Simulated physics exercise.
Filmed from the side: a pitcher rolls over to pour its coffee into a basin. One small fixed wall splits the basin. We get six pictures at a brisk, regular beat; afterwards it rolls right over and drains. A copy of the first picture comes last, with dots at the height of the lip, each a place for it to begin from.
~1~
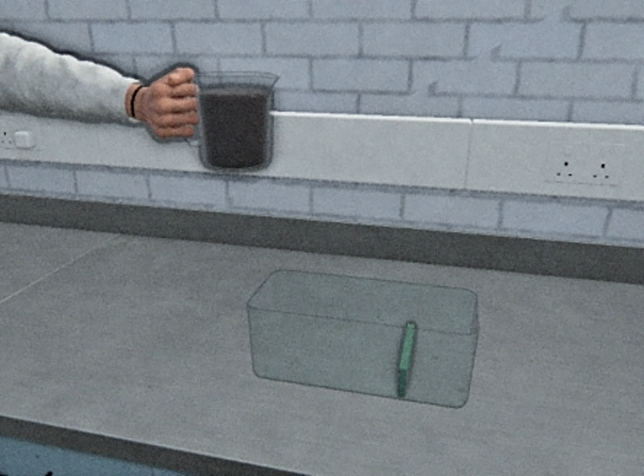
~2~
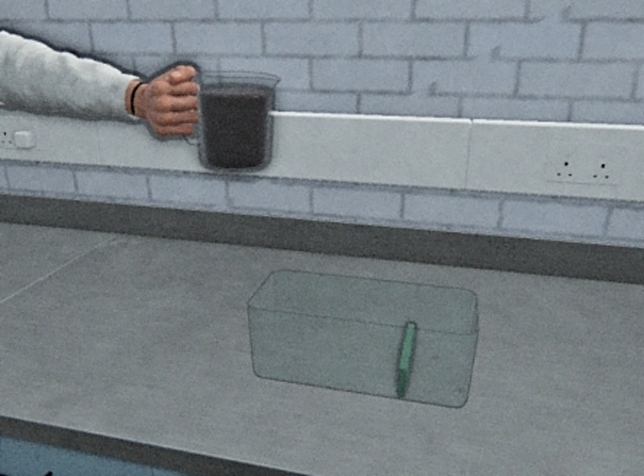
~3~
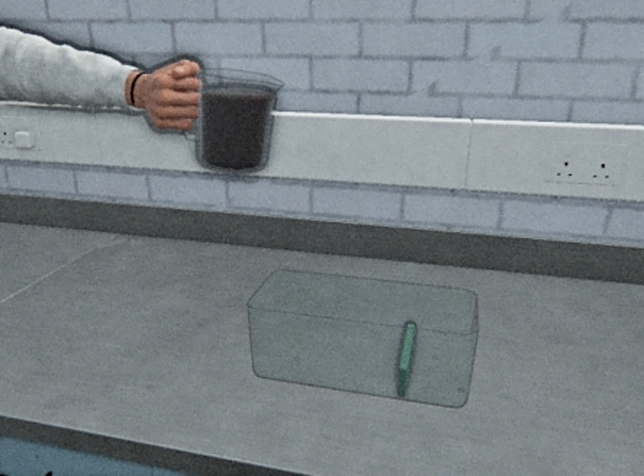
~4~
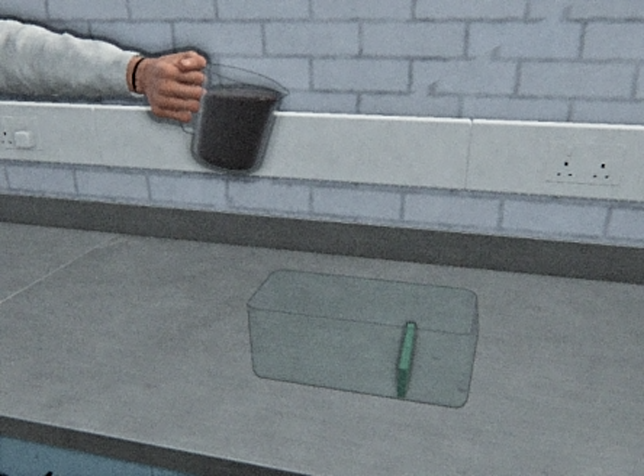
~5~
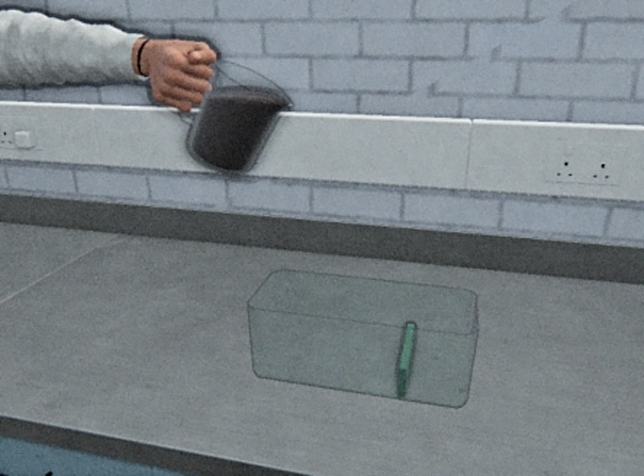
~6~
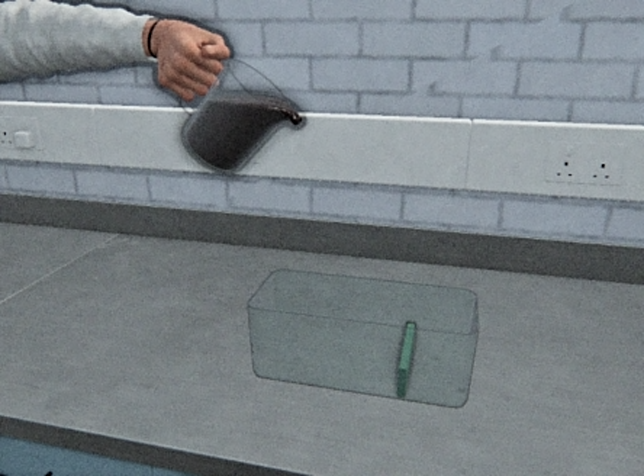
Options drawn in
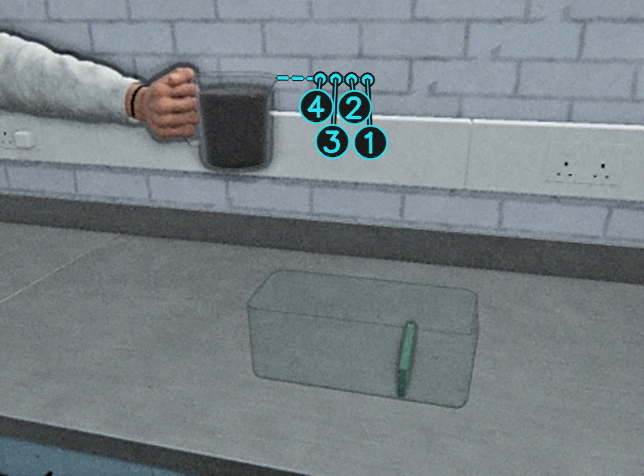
A hand holds up a pitcher of dark coffee, then tilts it rightward until coffee reaches over the lip.
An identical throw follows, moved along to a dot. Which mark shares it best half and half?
2 works best here.
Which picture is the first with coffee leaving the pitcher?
In picture 6.
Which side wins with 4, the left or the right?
More ends on the left.
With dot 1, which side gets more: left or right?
More ends on the right.
On the marked copy, 1 at (367, 79); 2 at (351, 79); 3 at (335, 79); 4 at (320, 78).
With 1, about 28 % ends left of the wall and 66 % right of it; 6 % is lost outside.
With 2, about 53 % ends left of the wall and 43 % right of it; 3 % is lost outside.
With 3, about 80 % ends left of the wall and 13 % right of it; 7 % is lost outside.
With 4, about 87 % ends left of the wall and 4 % right of it; 9 % is lost outside.
